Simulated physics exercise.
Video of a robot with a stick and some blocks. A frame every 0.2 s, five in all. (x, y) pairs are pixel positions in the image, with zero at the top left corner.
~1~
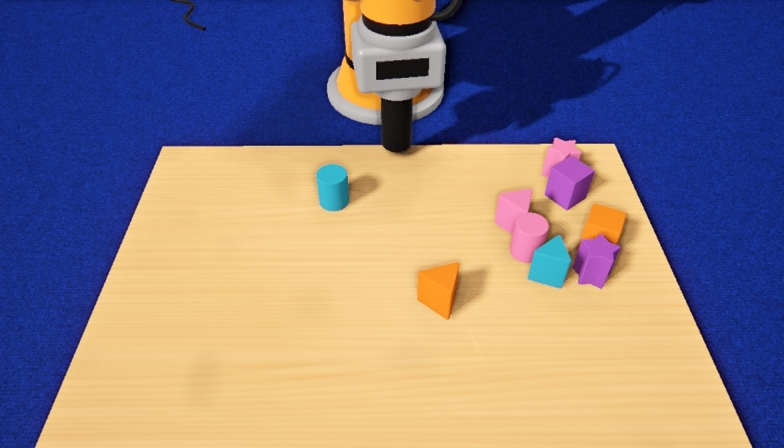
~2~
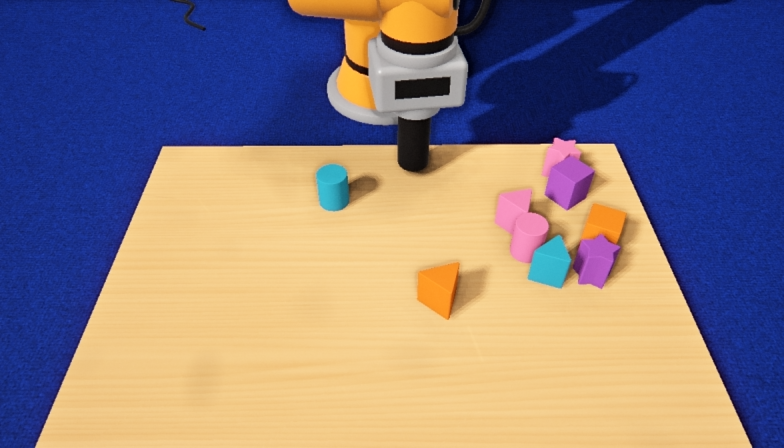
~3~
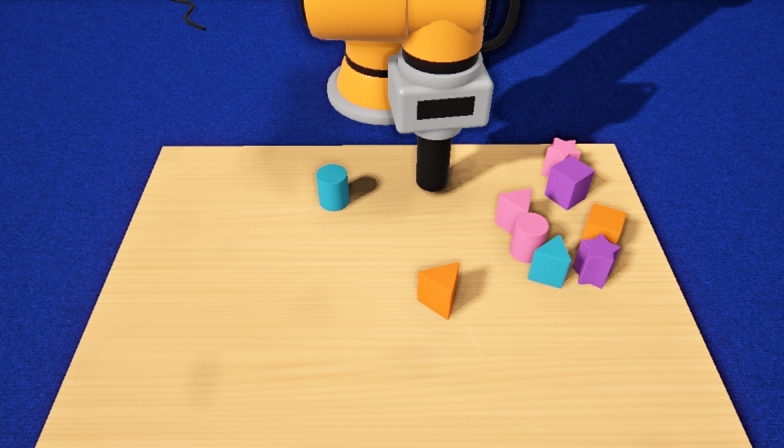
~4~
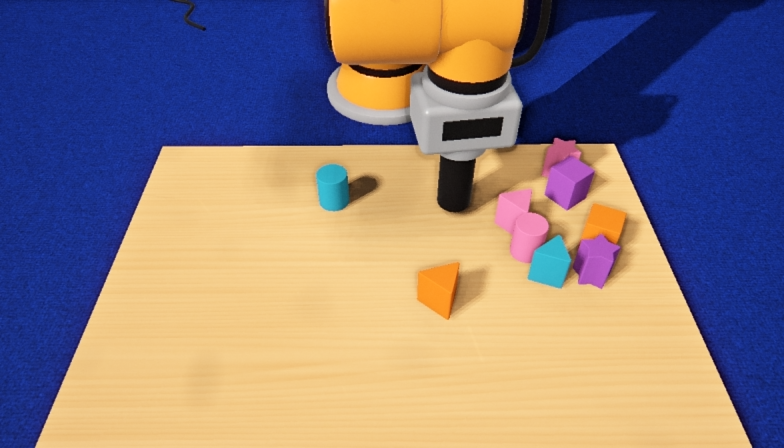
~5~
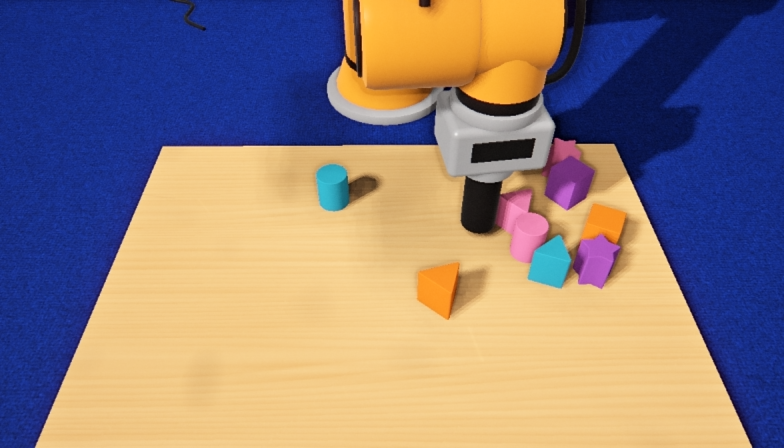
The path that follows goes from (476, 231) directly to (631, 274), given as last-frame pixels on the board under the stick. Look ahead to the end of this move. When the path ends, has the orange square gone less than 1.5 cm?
Short answer: No.
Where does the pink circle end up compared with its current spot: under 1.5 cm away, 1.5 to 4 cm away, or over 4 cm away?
Final distance: More than 4 cm.
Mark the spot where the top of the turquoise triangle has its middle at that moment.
Most likely (569, 264).
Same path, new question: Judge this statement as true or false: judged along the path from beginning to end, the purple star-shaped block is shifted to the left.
This is false.
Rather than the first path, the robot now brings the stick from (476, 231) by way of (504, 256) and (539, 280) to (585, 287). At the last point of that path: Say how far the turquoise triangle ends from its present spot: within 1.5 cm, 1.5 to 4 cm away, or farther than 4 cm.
The turquoise triangle ends up quite far away, over 4 cm.
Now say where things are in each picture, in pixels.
In the first frame, stick's lower end at (396, 144); pink triangle at (519, 198); pink circle at (532, 224); turquoise triangle at (555, 249); purple star-shaped block at (601, 247); orange square at (607, 218).
In the second frame, stick at (413, 163); blocks still.
In the third frame, stick at (432, 182); blocks still.
In the fourth frame, stick at (453, 202); blocks still.
In the fifth frame, stick at (477, 223); pink triangle at (519, 198); pink circle at (532, 224); turquoise triangle at (555, 249); purple star-shaped block at (601, 247); orange square at (607, 218).
On the path given first. One third of the way, stick at (528, 236); pink triangle at (537, 196), turned 20° anticlockwise; pink circle at (562, 234); turquoise triangle at (563, 255), turned 40° clockwise.
Two thirds of the way, stick at (580, 250); pink triangle at (538, 196), turned 25° anticlockwise; pink circle at (599, 257); turquoise triangle at (569, 264), turned 85° clockwise; purple star-shaped block at (632, 264), turned 50° anticlockwise; orange square at (618, 217), turned 25° anticlockwise.
At the end, stick at (634, 266); pink triangle at (538, 196), turned 25° anticlockwise; pink circle at (605, 262); turquoise triangle at (569, 264), turned 85° clockwise; purple star-shaped block at (643, 271), turned 35° anticlockwise; orange square at (634, 217), turned 85° anticlockwise.
